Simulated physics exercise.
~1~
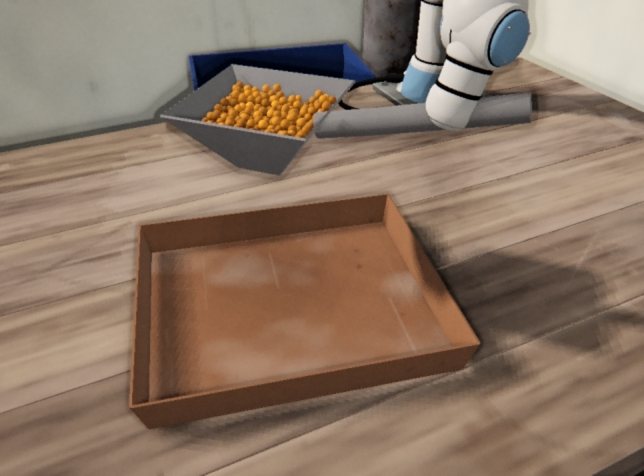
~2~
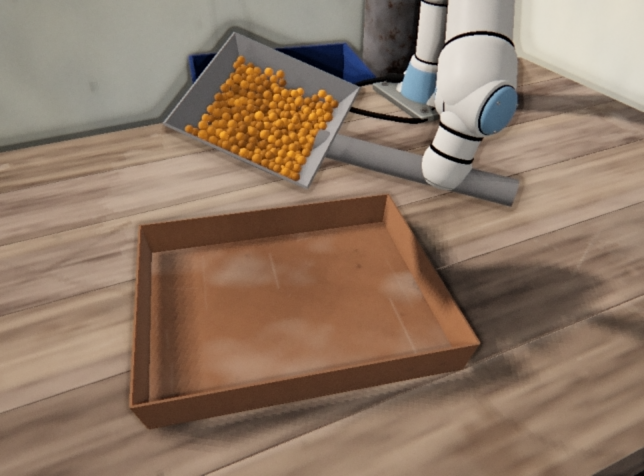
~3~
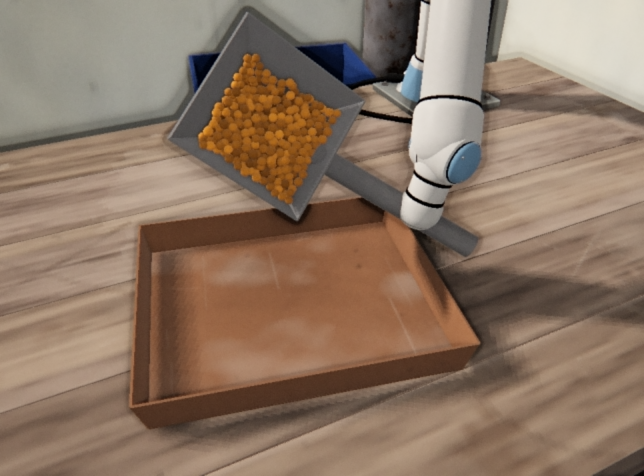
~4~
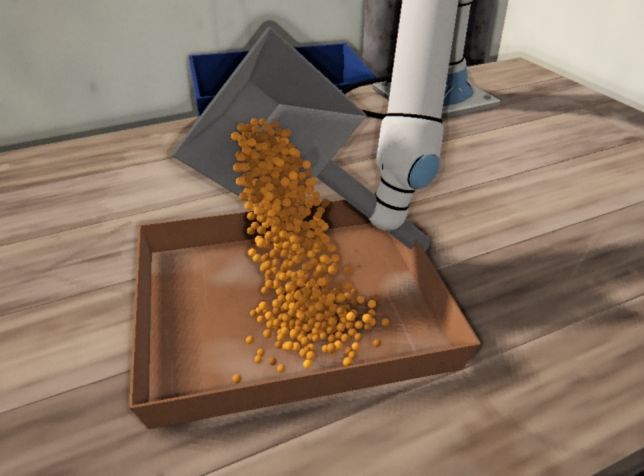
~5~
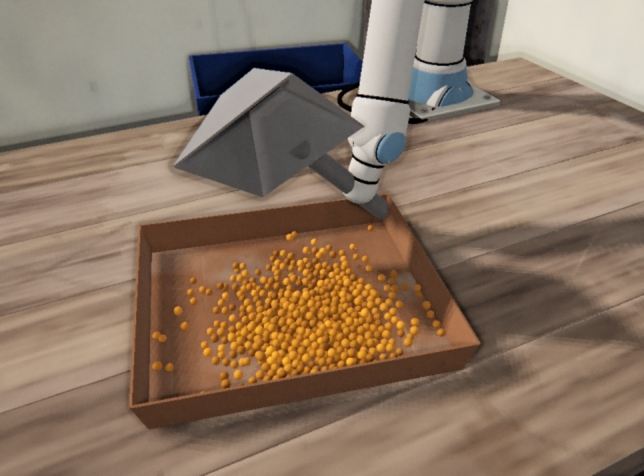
A white and blue robot arm tilted a gray scoop full of orange corn kernels further and further over a shallow brown tray, until the kernels poured out in a stream and spread across its bottom, leaving the scoop tipped above it.
